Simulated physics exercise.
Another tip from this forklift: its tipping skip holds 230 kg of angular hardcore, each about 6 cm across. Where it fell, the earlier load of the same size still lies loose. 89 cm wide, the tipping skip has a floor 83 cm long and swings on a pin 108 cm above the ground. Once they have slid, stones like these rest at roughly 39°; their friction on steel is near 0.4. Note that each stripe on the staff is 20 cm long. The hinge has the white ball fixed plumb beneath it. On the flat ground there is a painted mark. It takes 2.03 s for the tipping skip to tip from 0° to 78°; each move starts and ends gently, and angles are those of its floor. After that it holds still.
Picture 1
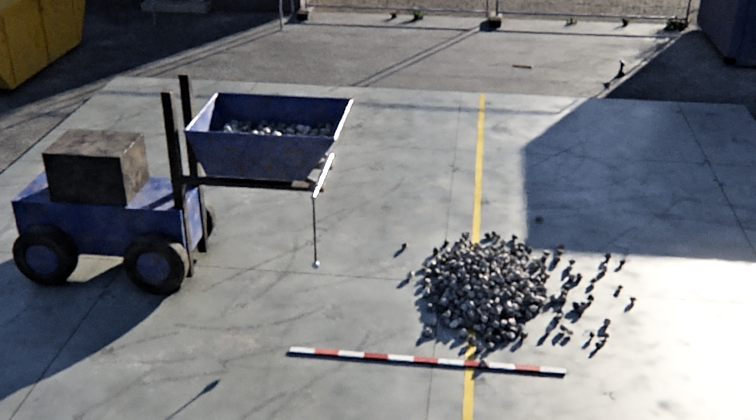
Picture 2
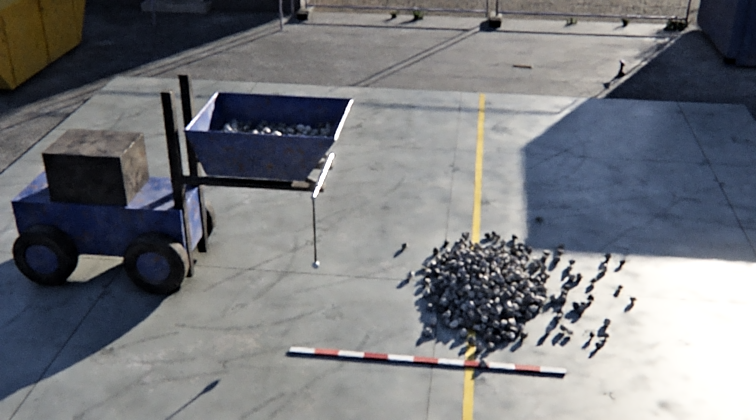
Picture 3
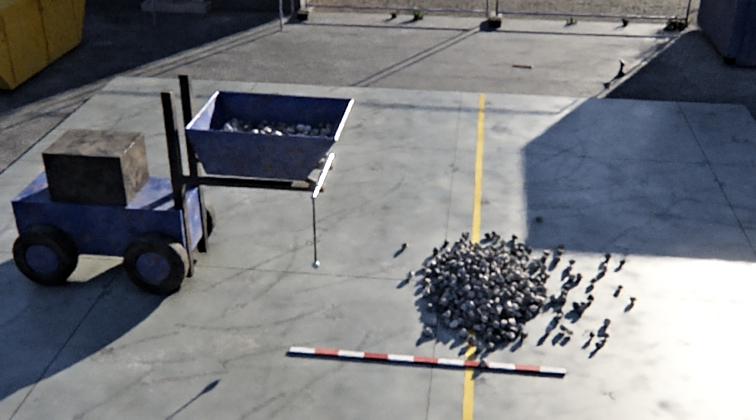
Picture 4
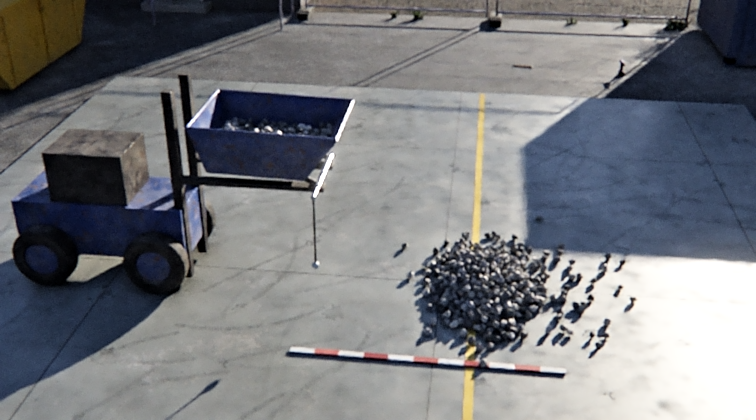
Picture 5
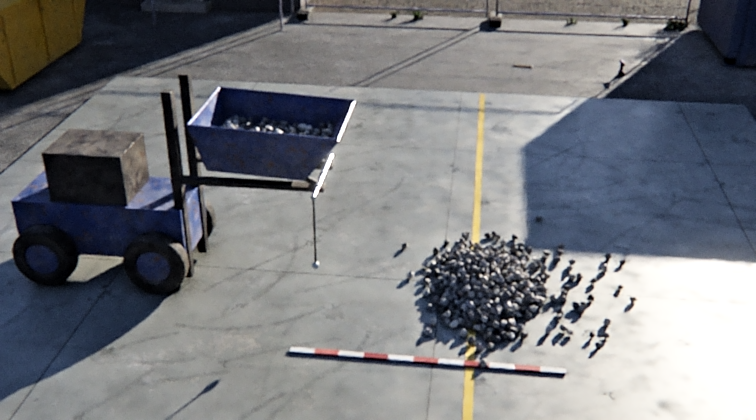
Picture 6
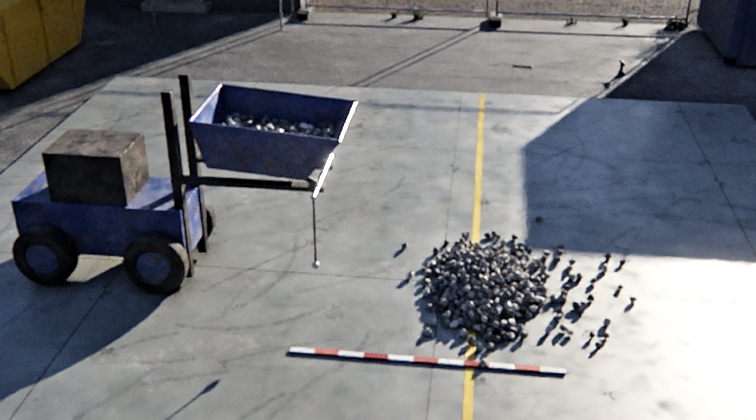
The blue skip on the forklift tilts very slightly, still holding its load of grey stones.
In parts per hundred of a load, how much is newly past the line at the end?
Roughly 1 parts in a hundred.
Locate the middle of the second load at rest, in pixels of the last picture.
Their centre rests close to (422, 276).
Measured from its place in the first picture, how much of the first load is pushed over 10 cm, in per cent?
Roughly 0 % of them.
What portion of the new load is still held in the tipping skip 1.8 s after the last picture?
Near 75 per cent of the load is held.
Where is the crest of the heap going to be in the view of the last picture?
Roughly at (428, 260).
Then, 1.2 s after the last picture the floor is at 66°; in per cent of one load, 100 in the tipping skip, 34 short of the line, 66 past the line; the foremost stones are at (612, 288).
Then, 1.8 s after the last picture the floor is at 78°; in per cent of one load, 73 in the tipping skip, 62 short of the line, 66 past the line; the foremost stones are at (612, 288).
Then, 2.2 s after the last picture the floor is at 78°; in per cent of one load, 41 in the tipping skip, 93 short of the line, 66 past the line; the foremost stones are at (612, 288).
Then, 4.6 s after the last picture the floor is at 78°; in per cent of one load, 0 in the tipping skip, 134 short of the line, 66 past the line; the foremost stones are at (612, 288). Net gain past the line, 1.
